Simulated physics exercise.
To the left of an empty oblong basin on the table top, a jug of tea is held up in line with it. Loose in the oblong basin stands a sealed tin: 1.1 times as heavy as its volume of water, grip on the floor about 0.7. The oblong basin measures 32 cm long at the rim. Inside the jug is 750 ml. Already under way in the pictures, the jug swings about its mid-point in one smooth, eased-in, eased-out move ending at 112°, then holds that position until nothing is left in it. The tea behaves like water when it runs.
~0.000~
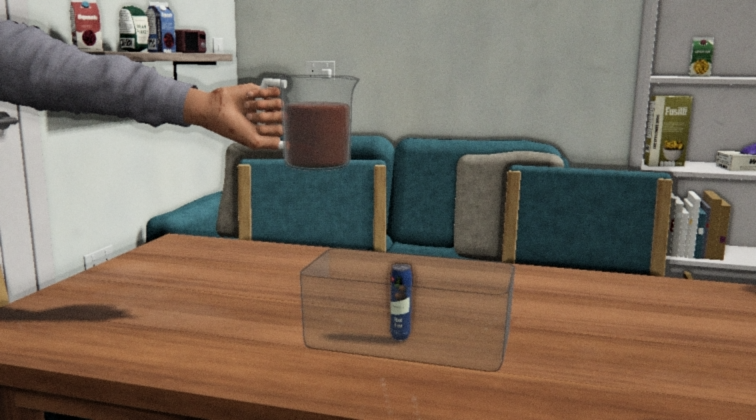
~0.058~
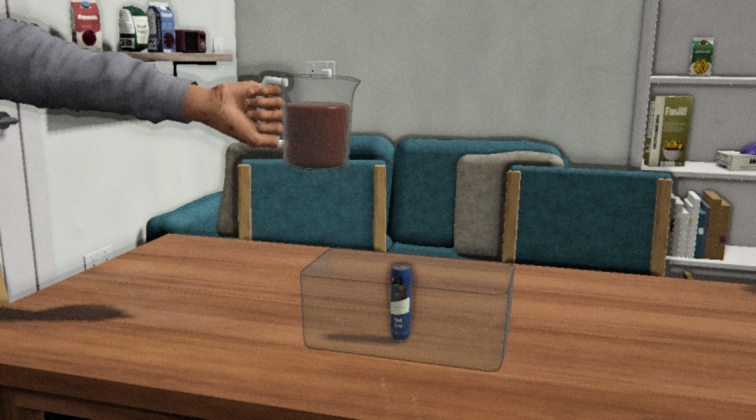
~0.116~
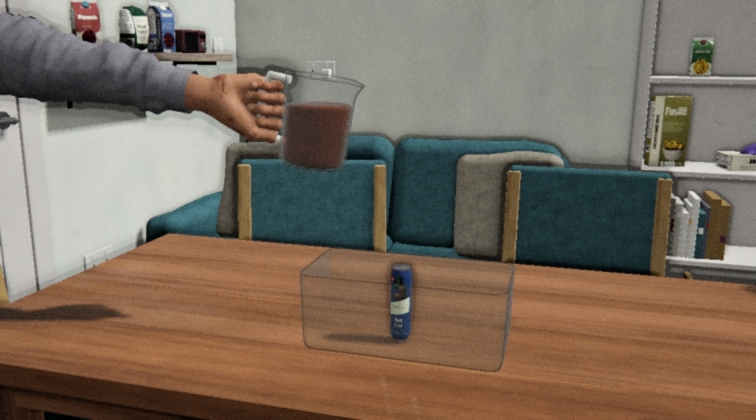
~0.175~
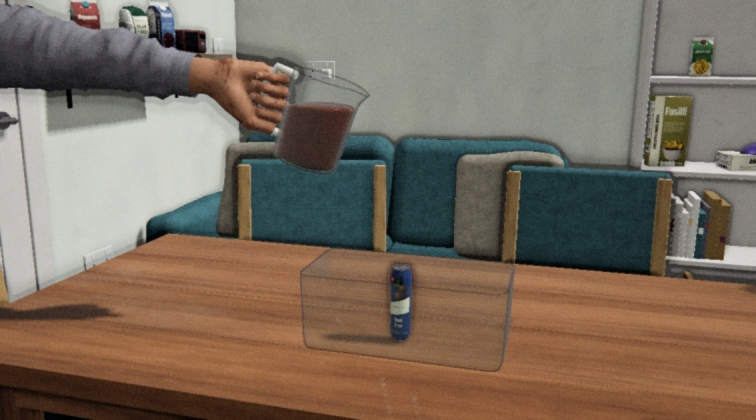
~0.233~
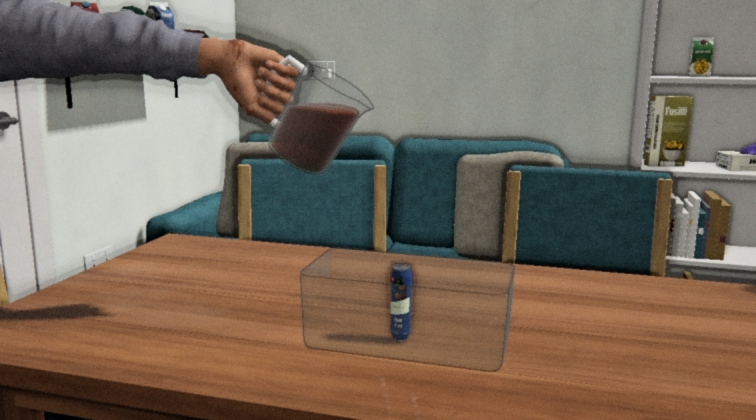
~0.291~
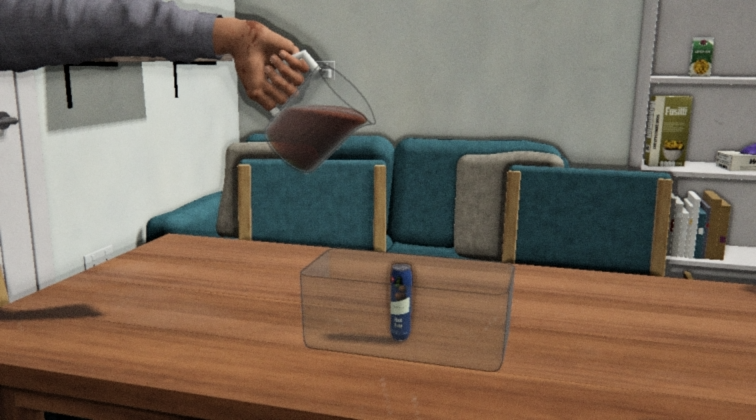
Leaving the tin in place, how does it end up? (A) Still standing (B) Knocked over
Still standing (A).
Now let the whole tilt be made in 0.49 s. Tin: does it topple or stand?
Result: Tin still standing.
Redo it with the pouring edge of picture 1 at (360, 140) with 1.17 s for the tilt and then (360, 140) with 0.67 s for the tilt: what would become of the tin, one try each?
Trial 1 - tin tips; trial 2 - tin tips.
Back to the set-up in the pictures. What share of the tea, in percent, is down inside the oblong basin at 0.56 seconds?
Some 4 per cent.
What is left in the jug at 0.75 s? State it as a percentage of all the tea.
Remaining share: Approx. 12 %.
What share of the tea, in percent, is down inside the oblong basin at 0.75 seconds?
Around 58 in a hundred.
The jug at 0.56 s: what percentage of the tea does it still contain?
About 60 percent.
By 0.56 s the tilt is 104° and 59 per cent is still to pour; the tin stands where it began.
By 0.75 s the tilt is 112° and 13 per cent is still to pour; the tin stands where it began.
By 0.95 s the tilt is 112° and 1 per cent is still to pour; the tin stands where it began.
By 1.17 s the tilt is 112° and 0 per cent is still to pour; the tin stands where it began.
At rest the tin stands where it began.
